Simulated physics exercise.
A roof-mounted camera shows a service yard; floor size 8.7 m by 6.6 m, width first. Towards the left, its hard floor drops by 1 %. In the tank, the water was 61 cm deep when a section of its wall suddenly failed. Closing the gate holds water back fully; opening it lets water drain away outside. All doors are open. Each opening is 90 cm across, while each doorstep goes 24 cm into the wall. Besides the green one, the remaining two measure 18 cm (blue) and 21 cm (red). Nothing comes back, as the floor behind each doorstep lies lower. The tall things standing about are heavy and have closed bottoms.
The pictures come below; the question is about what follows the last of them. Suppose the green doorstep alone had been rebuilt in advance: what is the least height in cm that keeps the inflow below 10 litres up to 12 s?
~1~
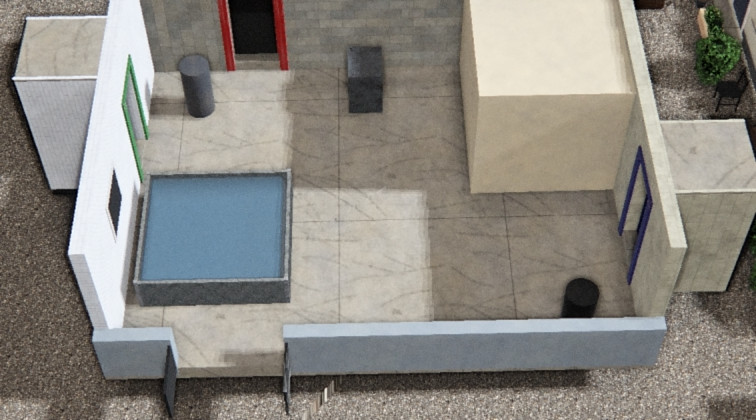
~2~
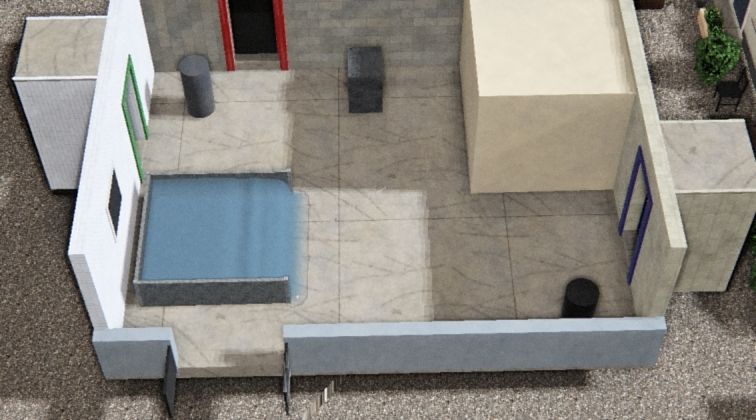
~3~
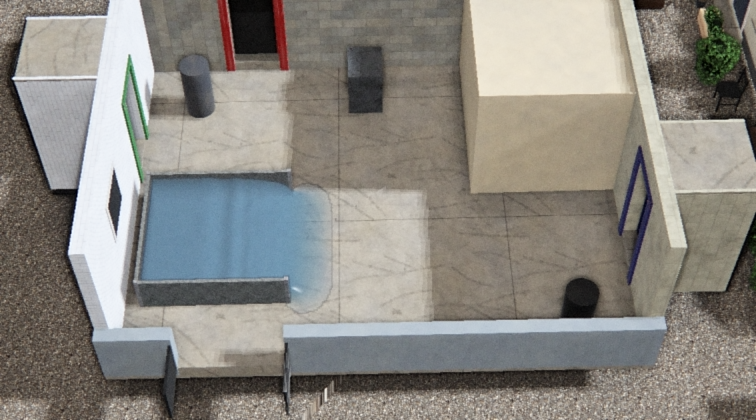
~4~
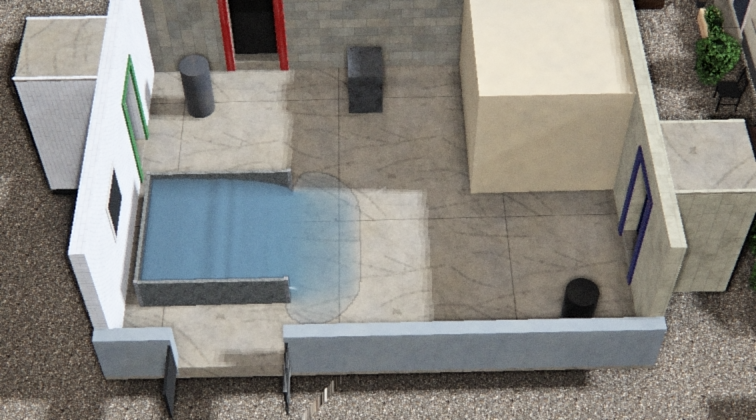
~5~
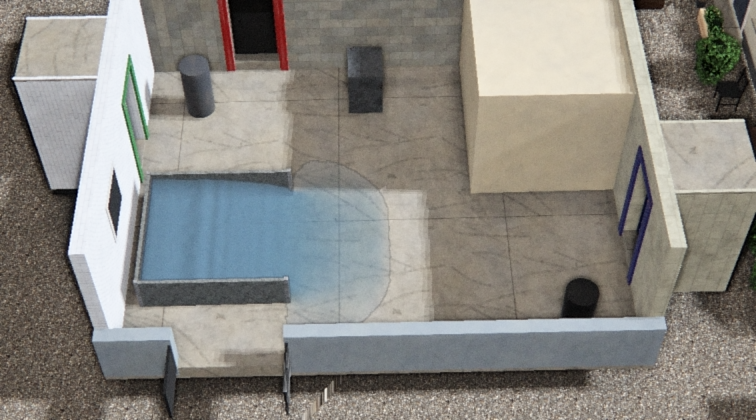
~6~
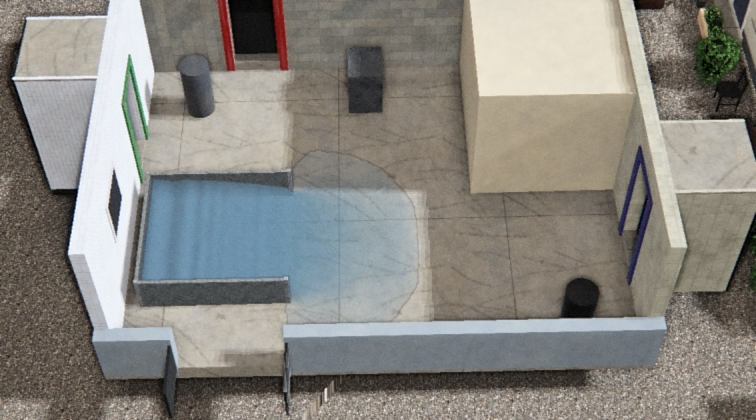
About 11.5 cm.
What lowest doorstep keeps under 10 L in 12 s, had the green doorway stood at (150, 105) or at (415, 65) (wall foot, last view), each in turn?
Around 11.5 and 16 cm respectively.
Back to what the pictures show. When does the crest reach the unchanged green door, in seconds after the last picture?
Some 9.5 s, more or less.
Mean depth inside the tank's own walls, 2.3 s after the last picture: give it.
About 18 centimetres on average.
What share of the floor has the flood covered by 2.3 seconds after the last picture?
Some 60 in a hundred.
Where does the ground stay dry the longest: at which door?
That'd be the green one.
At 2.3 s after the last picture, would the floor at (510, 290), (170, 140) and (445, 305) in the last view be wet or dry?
I'd mark them touched by the flood, spared by the flood and touched by the flood, respectively.
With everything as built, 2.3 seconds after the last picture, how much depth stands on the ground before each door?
The blue door has 23 cm, the red door 0 cm and the green door 0 cm.
Then, 0.7 s after the last picture water covers 40 % of the floor, deepest (26 cm) near (294, 281); it has not reached the green door.
Then, 2.3 s after the last picture water covers 60 % of the floor, deepest (32 cm) near (550, 327); it has not reached the green door.
Then, 11.3 s after the last picture water covers 100 % of the floor, deepest (18 cm) near (190, 82); 10 cm at the green door, 48 litres in over its 5 cm doorstep.
At the green door as built, the water peaked near 15 cm, 9.5 s after the last picture.
Run again over the same 12 s with other heights there, 13 litres in over 10.5 cm, 4 litres over 14 cm. The limit of 10 litres is kept from about 11.5 cm up.
